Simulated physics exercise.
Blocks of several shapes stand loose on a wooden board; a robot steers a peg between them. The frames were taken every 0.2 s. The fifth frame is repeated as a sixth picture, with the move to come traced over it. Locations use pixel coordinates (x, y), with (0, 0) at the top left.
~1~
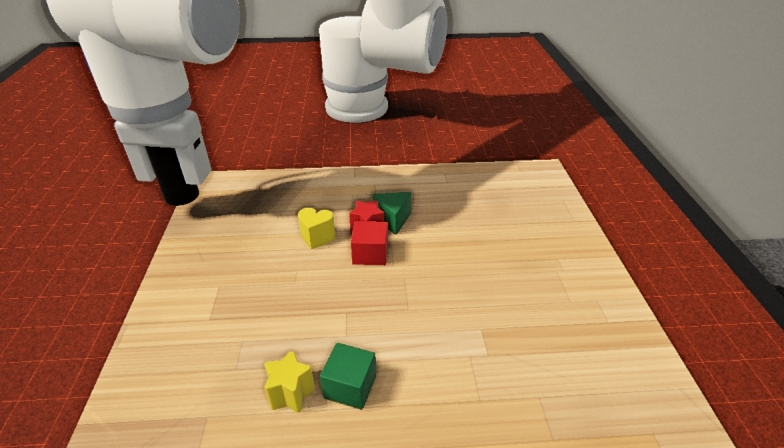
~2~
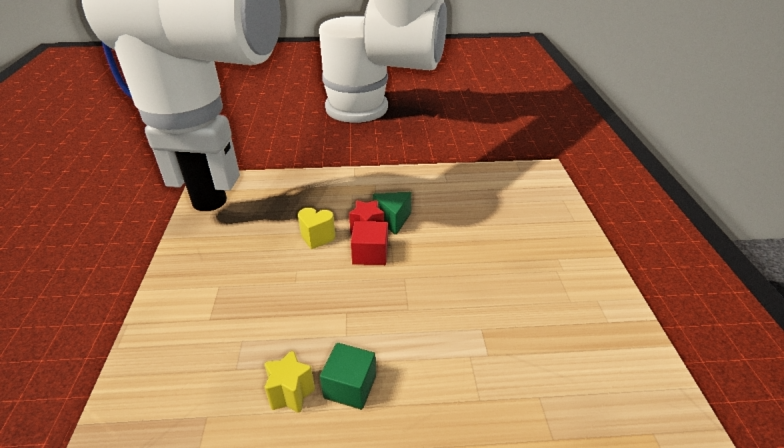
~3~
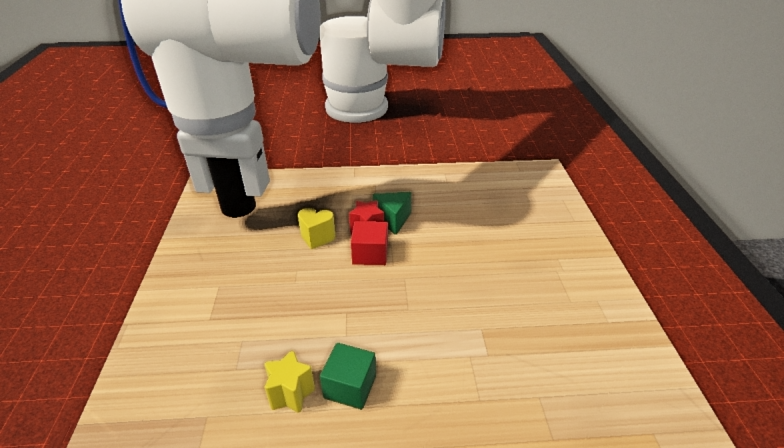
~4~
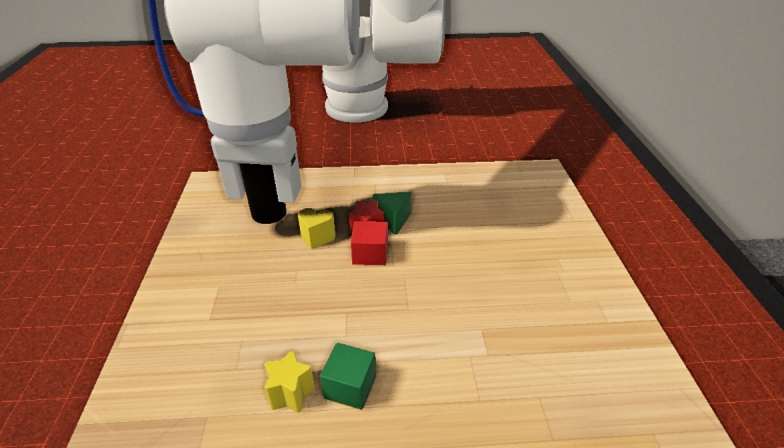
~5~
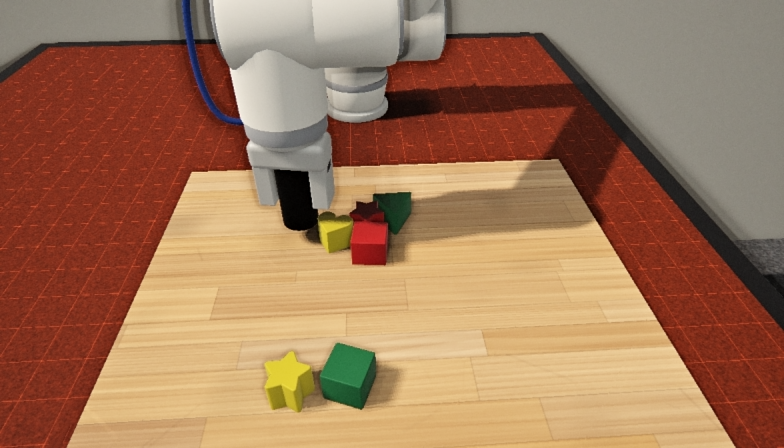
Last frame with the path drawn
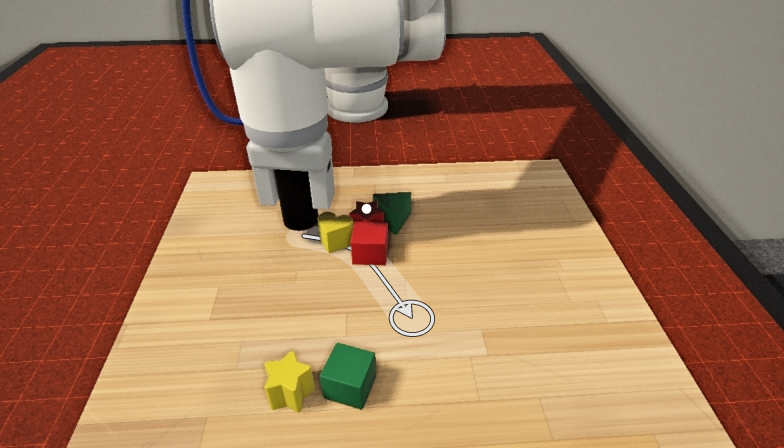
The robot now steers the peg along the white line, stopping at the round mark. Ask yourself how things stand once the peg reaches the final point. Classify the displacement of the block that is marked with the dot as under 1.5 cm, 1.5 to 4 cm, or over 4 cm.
From 1.5 to 4 cm.
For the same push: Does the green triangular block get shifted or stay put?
Shifted out of place.
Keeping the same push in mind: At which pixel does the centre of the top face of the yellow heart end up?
I'd say the yellow heart ends with its top centre at (397, 229).
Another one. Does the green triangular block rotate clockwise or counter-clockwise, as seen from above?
From above, the turn goes anticlockwise.
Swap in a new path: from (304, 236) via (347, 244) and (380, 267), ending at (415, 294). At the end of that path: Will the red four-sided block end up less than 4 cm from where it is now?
Short answer: No.
Drawn move, from (304, 236) by way of (351, 248) and (383, 278) to (412, 318); the dot is on the red star block.
What follows on the original path. One third of the way, peg at (350, 233); yellow heart at (386, 228), turned 15° anticlockwise; red star block at (388, 209), turned 50° anticlockwise; red four-sided block at (410, 242), turned 45° clockwise; green triangular block at (402, 194), turned 25° anticlockwise.
Two thirds of the way, peg at (383, 262); yellow heart at (397, 229); red star block at (388, 209), turned 50° anticlockwise; red four-sided block at (419, 245), turned 50° clockwise; green triangular block at (402, 194), turned 25° anticlockwise.
At the end, peg at (413, 302); yellow heart at (397, 229); red star block at (388, 209), turned 50° anticlockwise; red four-sided block at (419, 245), turned 50° clockwise; green triangular block at (402, 194), turned 25° anticlockwise.
